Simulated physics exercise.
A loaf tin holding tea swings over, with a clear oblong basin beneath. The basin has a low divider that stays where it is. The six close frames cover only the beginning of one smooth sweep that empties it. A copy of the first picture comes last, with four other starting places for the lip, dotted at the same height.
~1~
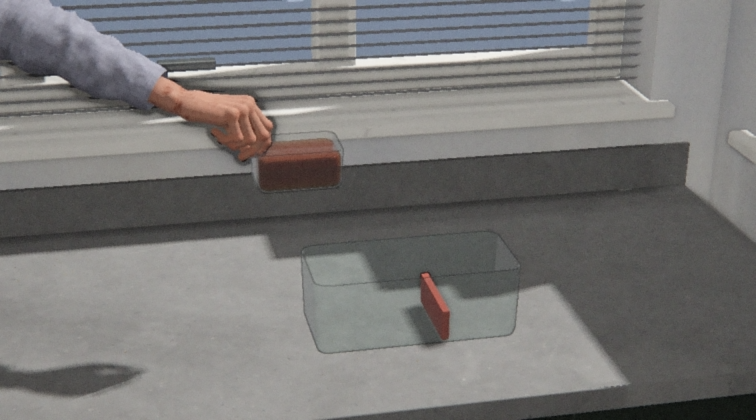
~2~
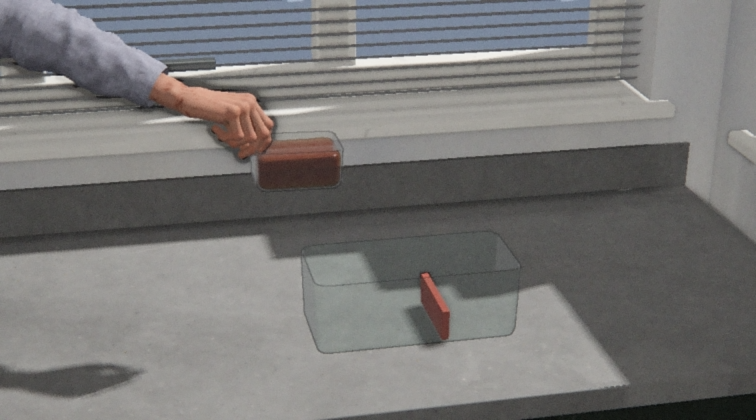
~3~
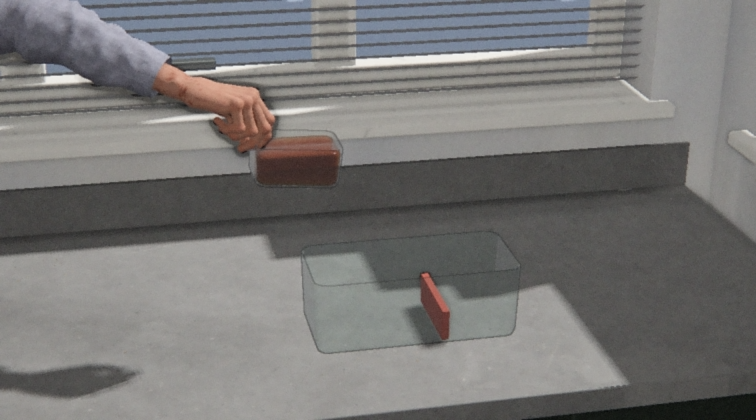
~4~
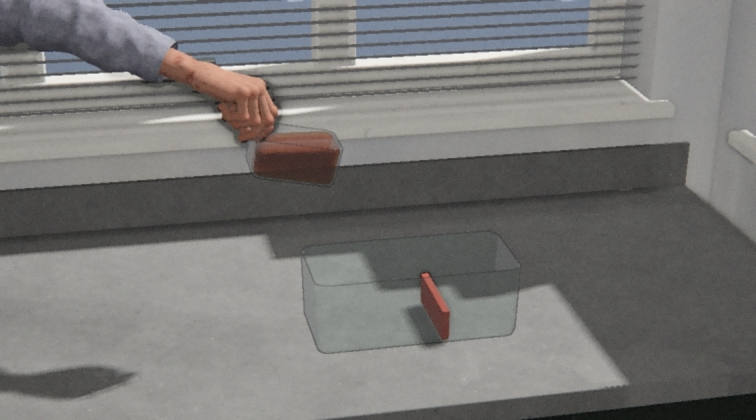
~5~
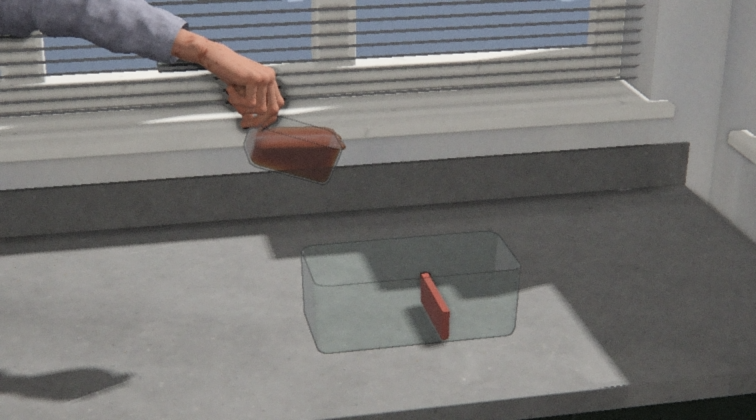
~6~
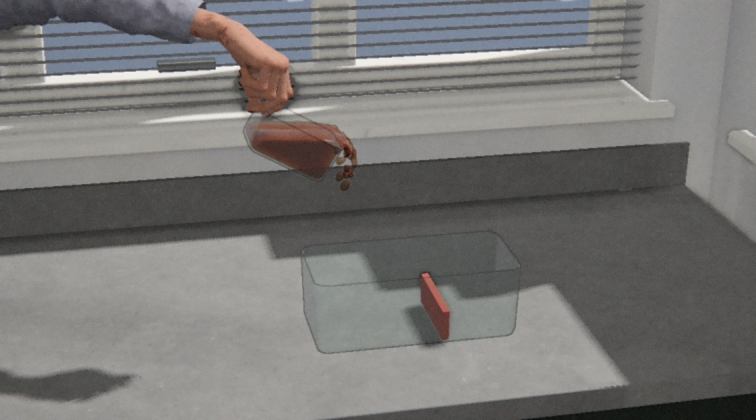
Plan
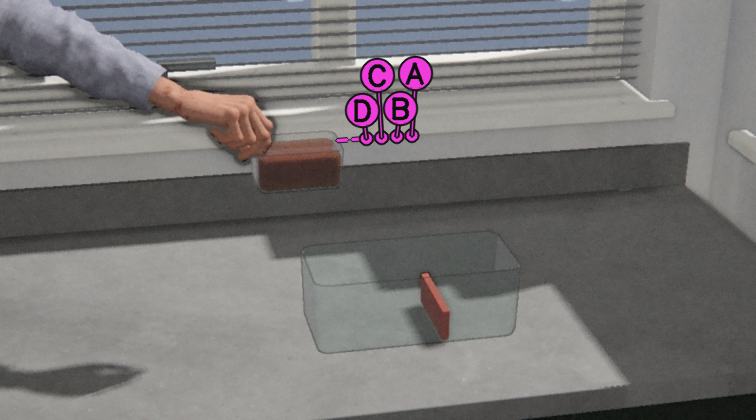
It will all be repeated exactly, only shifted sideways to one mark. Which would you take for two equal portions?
Take D.
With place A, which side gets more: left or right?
The right side.
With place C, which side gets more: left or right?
The right side.
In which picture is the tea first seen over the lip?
In picture 5.
In magenta, A at (411, 135); B at (396, 136); C at (381, 137); D at (366, 138).
With A, about 12 % ends left of the wall and 86 % right of it.
With B, about 9 % ends left of the wall and 89 % right of it.
With C, about 25 % ends left of the wall and 73 % right of it.
With D, about 44 % ends left of the wall and 54 % right of it; 3 % is lost outside.
